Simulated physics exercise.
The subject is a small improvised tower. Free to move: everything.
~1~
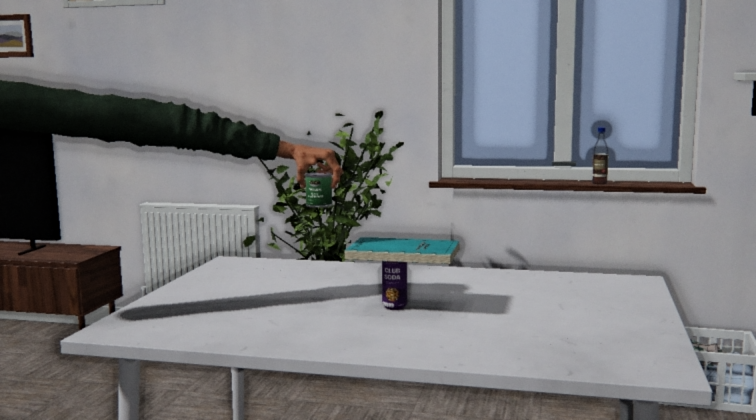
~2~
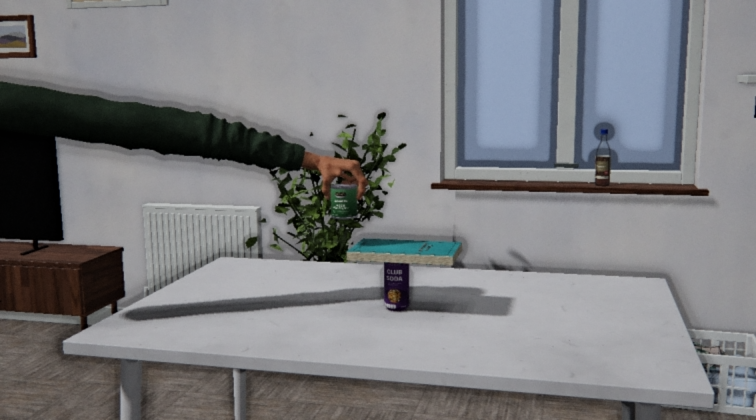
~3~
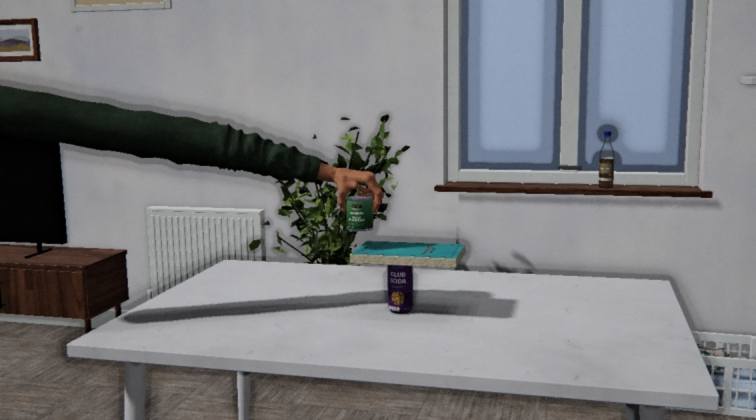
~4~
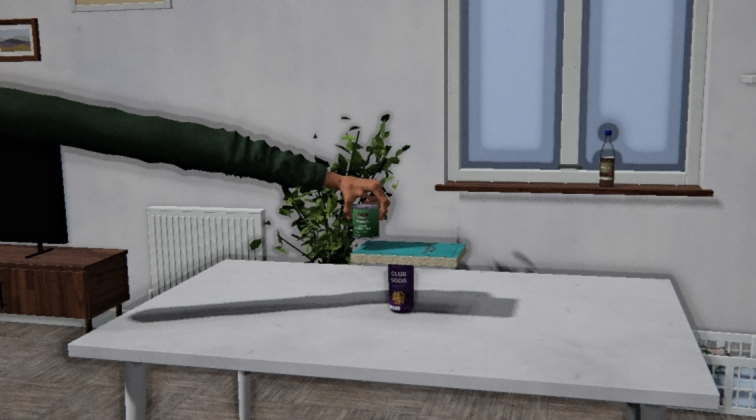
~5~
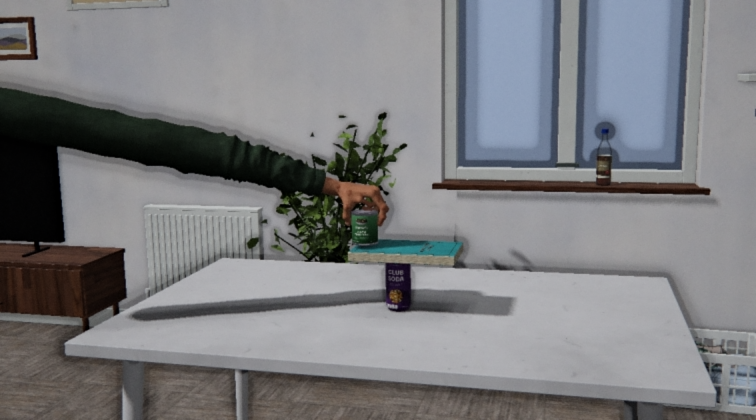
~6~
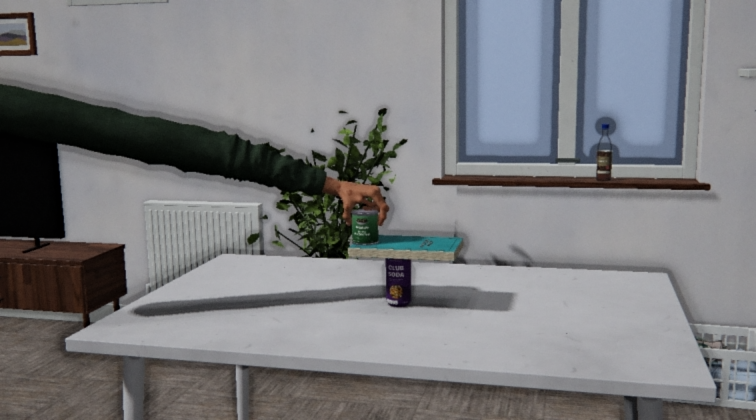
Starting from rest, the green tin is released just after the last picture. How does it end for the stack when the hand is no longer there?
The stack stays put.
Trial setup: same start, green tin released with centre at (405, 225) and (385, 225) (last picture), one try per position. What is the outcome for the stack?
The first time it stays in place, but the second time it stays in place.
Then, 0.40 s past the last view, nothing moves.
Then, 1.10 s past the last view, green tin resting near (364, 228).
Then, 2.30 s past the last view, things are still on the move.
Finally, all 3 still in place. Final places as the last picture's camera would see them, green tin near (363, 228). The stack holds.
